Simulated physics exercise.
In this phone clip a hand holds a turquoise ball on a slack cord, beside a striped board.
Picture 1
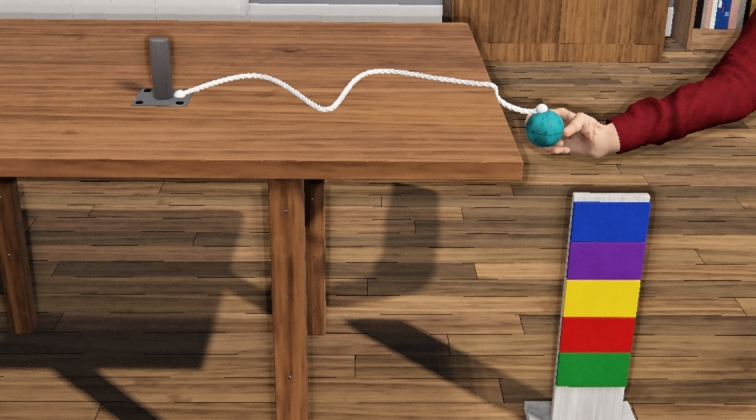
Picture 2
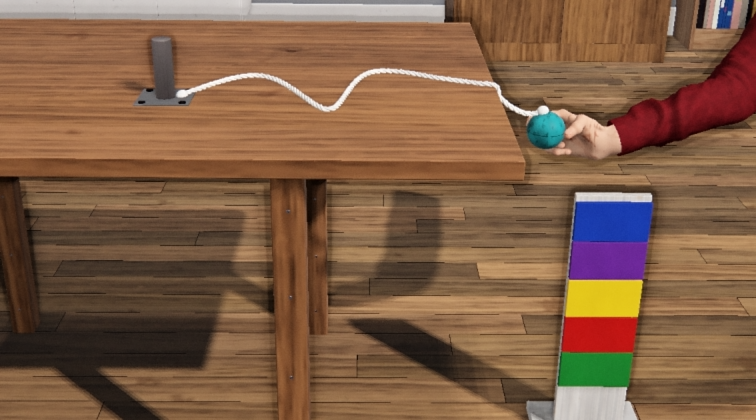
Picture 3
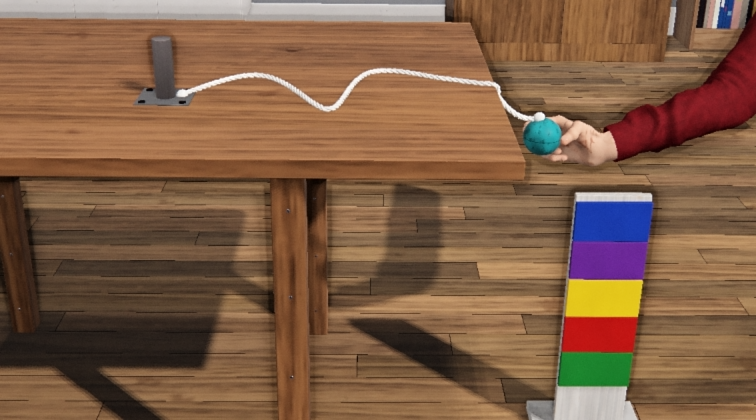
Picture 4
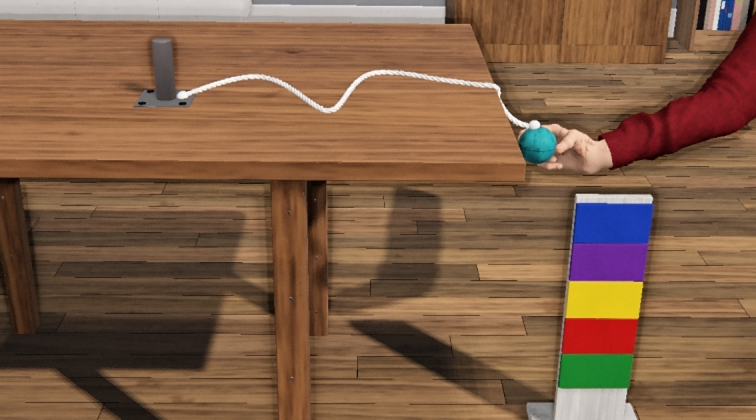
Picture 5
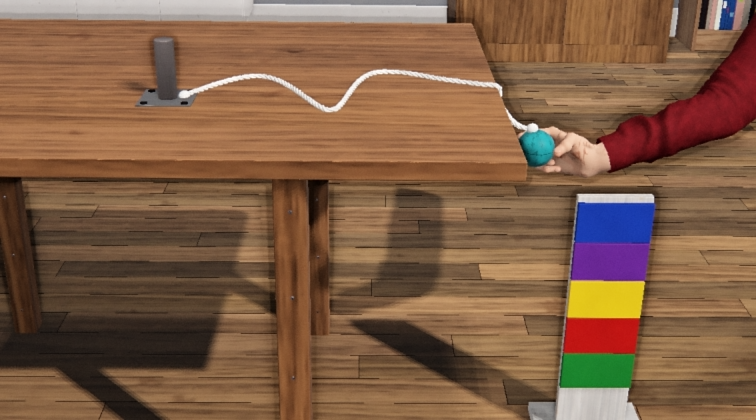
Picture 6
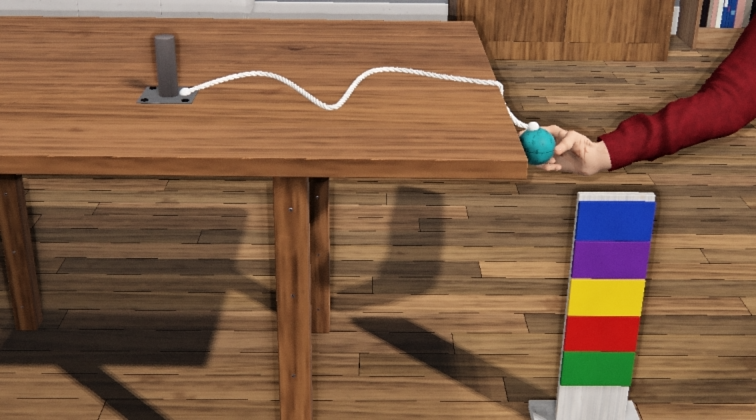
A hand in a red sleeve, reaching in from the right, holds a turquoise ball just past the table's edge and shifts it slightly down and left, then keeps it nearly still. A slack white cord runs in waves from the ball across the wooden tabletop to a dark post at left, seen from slightly above in a wood-floored room. Below stands a board striped blue, purple, yellow, red and green, while the view wavers faintly.
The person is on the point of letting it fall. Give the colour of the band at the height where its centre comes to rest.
The band is red.
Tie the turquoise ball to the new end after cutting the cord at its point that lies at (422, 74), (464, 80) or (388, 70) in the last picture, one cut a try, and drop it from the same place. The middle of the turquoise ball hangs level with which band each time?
Try 1: Blue. Try 2: Purple. Try 3: Higher than all five.
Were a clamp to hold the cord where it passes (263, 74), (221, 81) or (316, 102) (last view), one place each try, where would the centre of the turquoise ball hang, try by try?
Per try (px, approx.): (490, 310); (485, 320); (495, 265).
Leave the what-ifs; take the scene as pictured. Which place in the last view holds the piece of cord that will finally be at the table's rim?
Look around (354, 86).
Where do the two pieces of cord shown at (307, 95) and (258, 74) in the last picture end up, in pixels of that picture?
First one: (383, 91); second one: (287, 93).
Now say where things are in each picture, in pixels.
The first picture shows turquoise ball (545, 129); blue (611, 223); purple (606, 262); yellow (602, 300); red (597, 336); green (593, 371).
The second picture shows turquoise ball (546, 130); cord through (218, 82) (290, 87) (338, 105) (364, 76) (448, 80).
The third picture shows turquoise ball (542, 137).
The fourth picture shows turquoise ball (537, 145); cord through (219, 84) (291, 89) (339, 106) (364, 77) (448, 81).
The fifth picture shows turquoise ball (536, 148).
The sixth picture shows turquoise ball (536, 146); cord through (222, 81) (293, 86) (341, 103) (367, 74) (451, 78).
A little later, ball near (513, 277); level with yellow.
Next, ball near (468, 342); level with red.
Later still, ball near (494, 337); level with red.
When it is over, ball near (482, 340); level with red. Its centre hangs level with the red band.
